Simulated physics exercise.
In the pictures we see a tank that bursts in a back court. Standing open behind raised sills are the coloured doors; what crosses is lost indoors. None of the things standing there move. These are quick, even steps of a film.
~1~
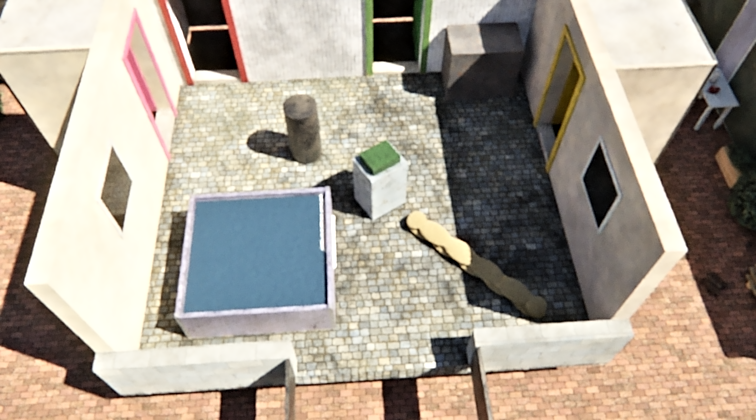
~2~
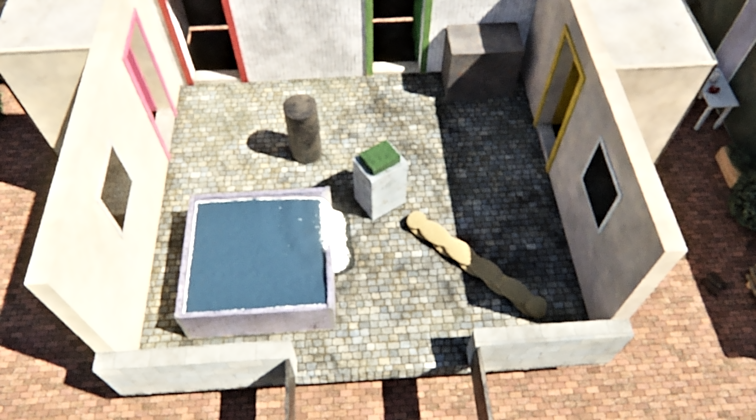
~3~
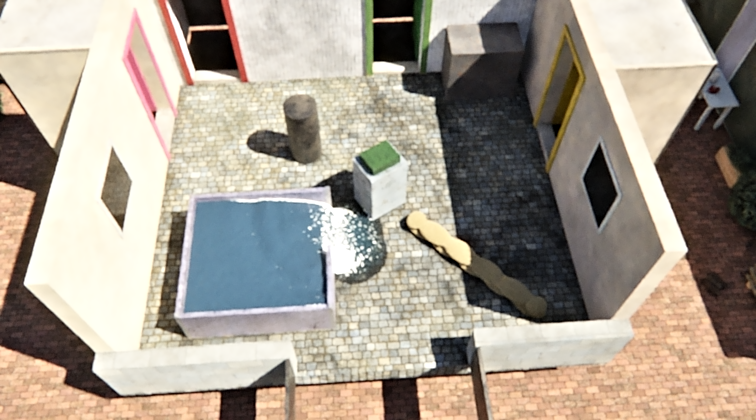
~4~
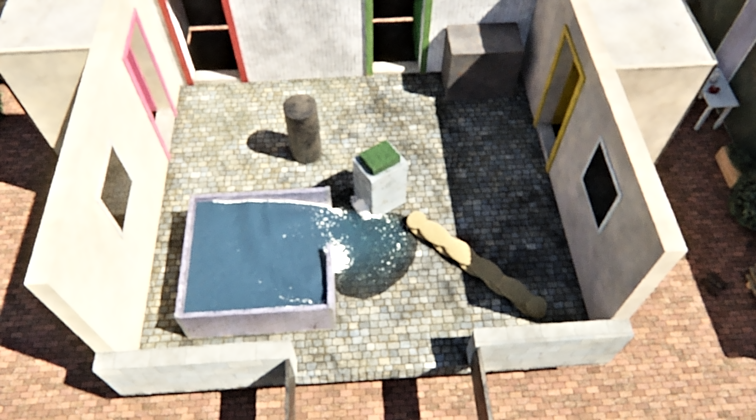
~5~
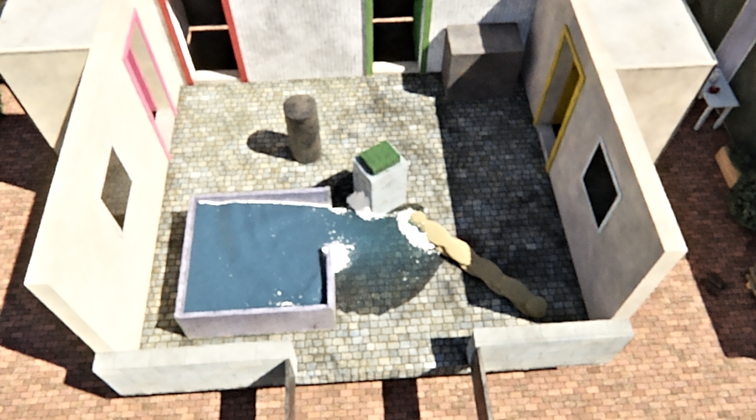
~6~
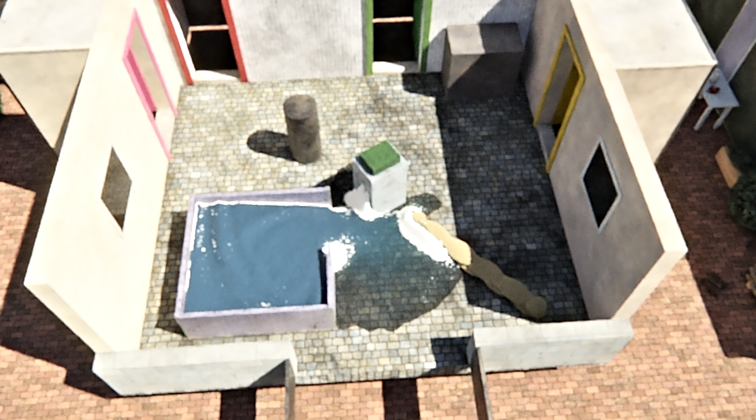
A tank of still water in a walled courtyard burst open on its right side, and the water gushed out across the paving, foaming around the green-topped block and then against the long, tan, knobbly pole.
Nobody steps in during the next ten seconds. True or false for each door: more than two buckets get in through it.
The red door: False; the yellow door: False; the green door: False; the pink door: False.
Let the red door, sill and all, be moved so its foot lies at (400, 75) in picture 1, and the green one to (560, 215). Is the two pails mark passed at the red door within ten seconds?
The red one falls short.
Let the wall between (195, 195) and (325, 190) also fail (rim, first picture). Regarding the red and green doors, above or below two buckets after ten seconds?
The red one exceeds the limit; the green one exceeds the limit.
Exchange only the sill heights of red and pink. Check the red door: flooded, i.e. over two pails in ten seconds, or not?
Red: Below the limit.
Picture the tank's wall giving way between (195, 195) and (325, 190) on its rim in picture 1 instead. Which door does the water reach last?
The door marked yellow.
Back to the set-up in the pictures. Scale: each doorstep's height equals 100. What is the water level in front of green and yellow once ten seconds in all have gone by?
Around 70 in a hundred for the first and 30 in a hundred for the second.
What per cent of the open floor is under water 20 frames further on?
It comes out near 55 percent.
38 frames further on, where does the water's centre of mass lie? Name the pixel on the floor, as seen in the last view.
I'd place it roughly at (366, 215).
A moment on, water covers 25 % of the floor; the red door not reached, the yellow door not reached, the green door not reached, the pink door not reached.
Next, water covers 50 % of the floor; the red door not reached, the yellow door not reached, the green door not reached, the pink door not reached.
Then, water covers 55 % of the floor; the red door not reached, the yellow door wet at the sill, nothing in, the green door wet at the sill, nothing in, the pink door wet at the sill, nothing in.
Later, water covers 75 % of the floor; the red door wet at the sill, nothing in, the yellow door wet at the sill, nothing in, the green door under two buckets in, the pink door wet at the sill, nothing in.
In the end, water covers 90 % of the floor; the red door wet at the sill, nothing in, the yellow door wet at the sill, nothing in, the green door under two buckets in, the pink door wet at the sill, nothing in.
